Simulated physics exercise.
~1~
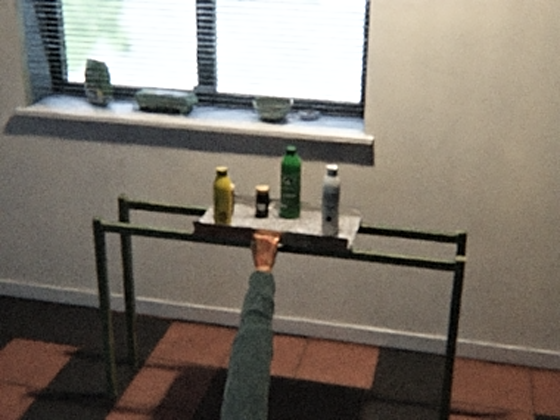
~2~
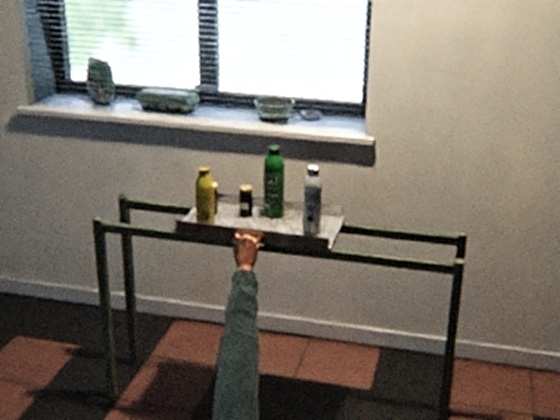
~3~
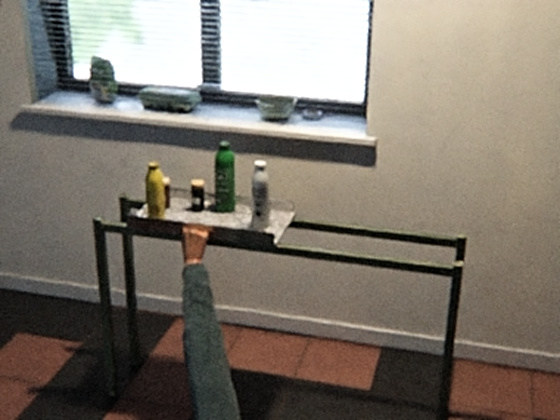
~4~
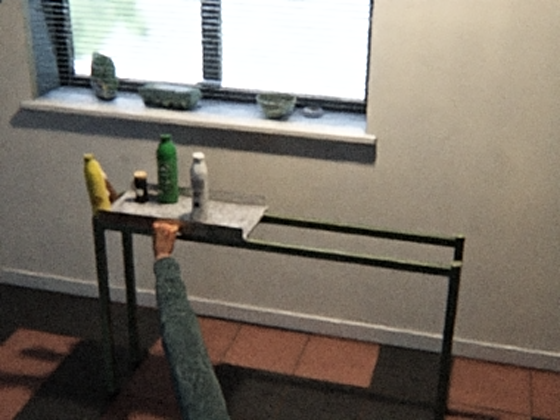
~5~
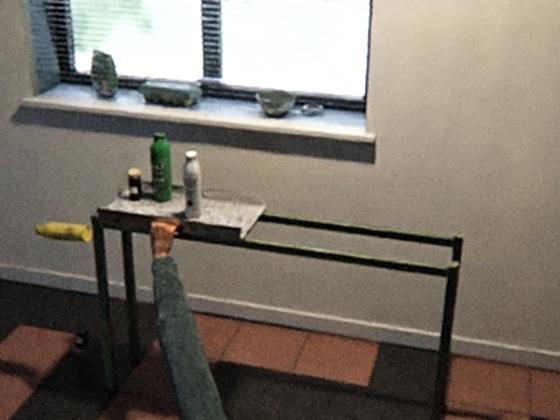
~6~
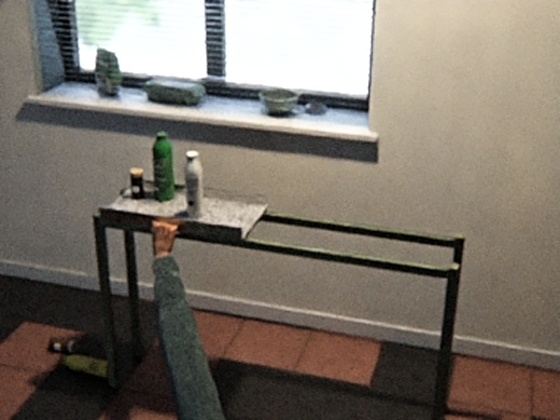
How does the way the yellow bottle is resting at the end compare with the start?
At the start the yellow bottle stands upright on the tray, but by the end it is lying on its side on the floor.
